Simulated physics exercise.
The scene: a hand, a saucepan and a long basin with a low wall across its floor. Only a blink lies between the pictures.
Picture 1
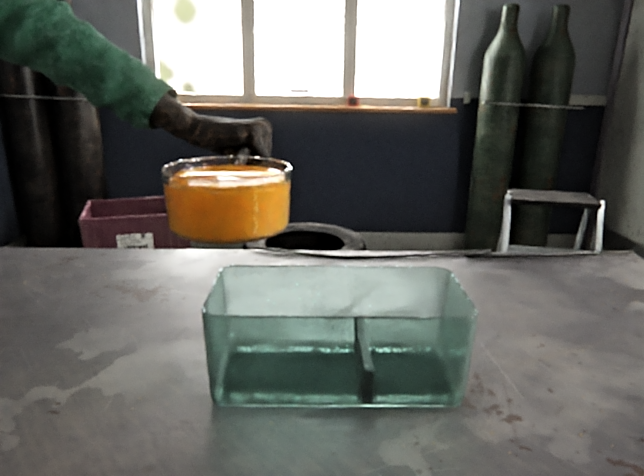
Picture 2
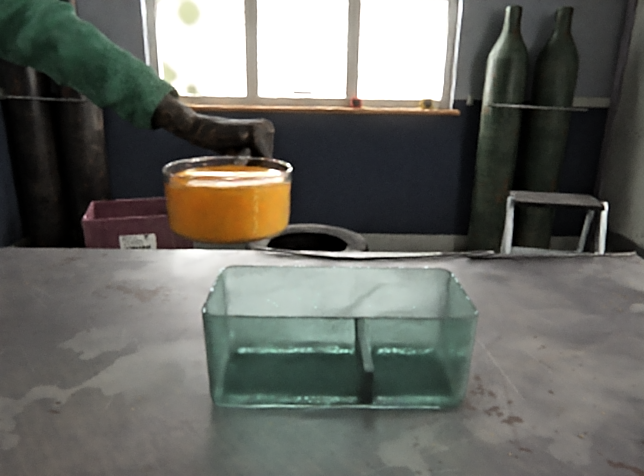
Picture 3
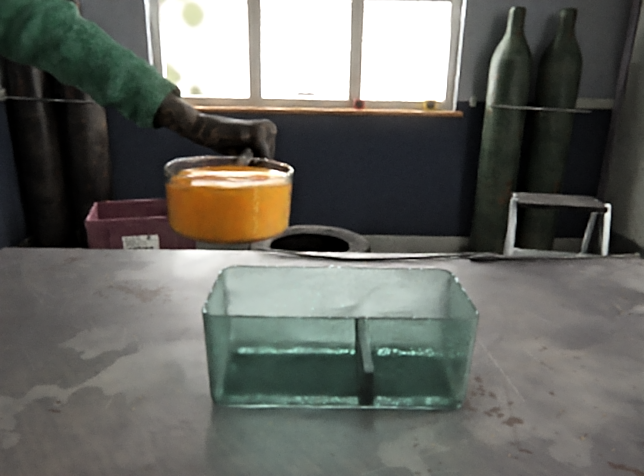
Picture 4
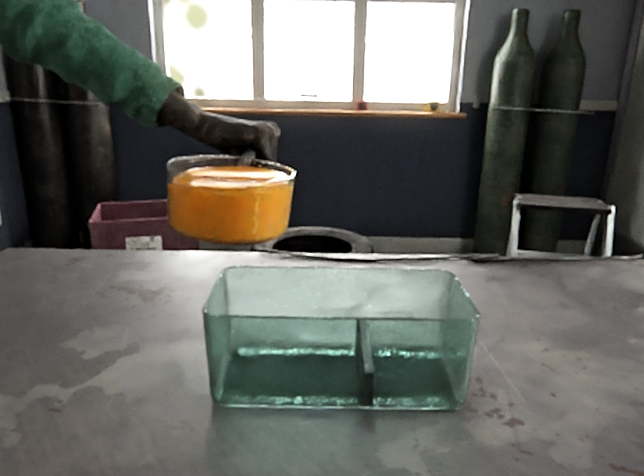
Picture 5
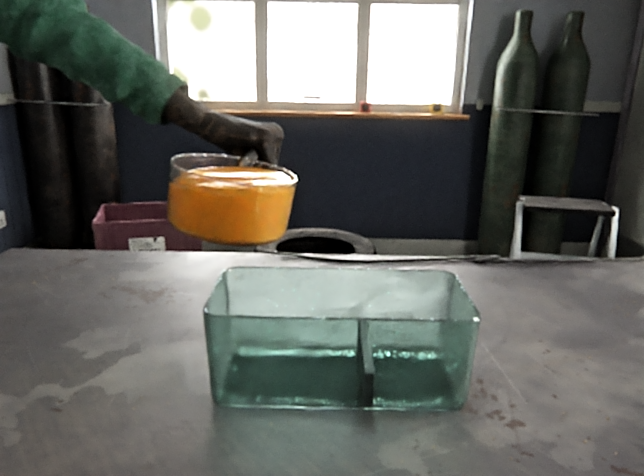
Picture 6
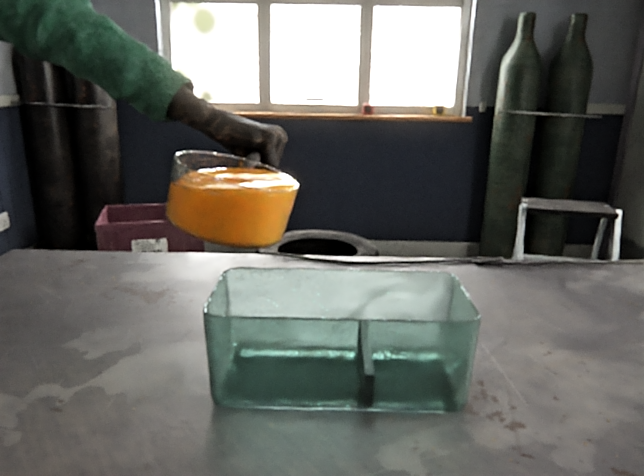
A gloved hand in a green sleeve held a clear pan of orange liquid above and behind a greenish glass basin with a low divider, then slowly tilted the pan slightly to the right.
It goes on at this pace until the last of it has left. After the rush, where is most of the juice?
Most lies in the left part.
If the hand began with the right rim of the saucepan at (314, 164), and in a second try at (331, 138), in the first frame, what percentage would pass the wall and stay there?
The first gives 55 %, the second 70 %.
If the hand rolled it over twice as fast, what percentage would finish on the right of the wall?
Roughly 10 in a hundred.
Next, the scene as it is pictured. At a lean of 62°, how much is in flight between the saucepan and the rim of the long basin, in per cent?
It comes to 25 per cent or so.
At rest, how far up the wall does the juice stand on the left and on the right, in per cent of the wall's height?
Some 60 per cent left and 20 right.
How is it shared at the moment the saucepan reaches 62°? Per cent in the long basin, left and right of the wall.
Near 20 on the left, 0 on the right.
A moment on, the tilt is 62° and 51 per cent is still to pour, 20 is left of the wall and 2 right of it.
Next, the tilt is 91° and 12 per cent is still to pour, 67 is left of the wall and 14 right of it.
Then the tilt is 97° and 1 per cent is still to pour, 82 is left of the wall and 15 right of it.
Later the tilt is 97° and 0 per cent is still to pour, 84 is left of the wall and 15 right of it.
Finally, 84 per cent lies left of the wall, 15 right of it and 0 outside.
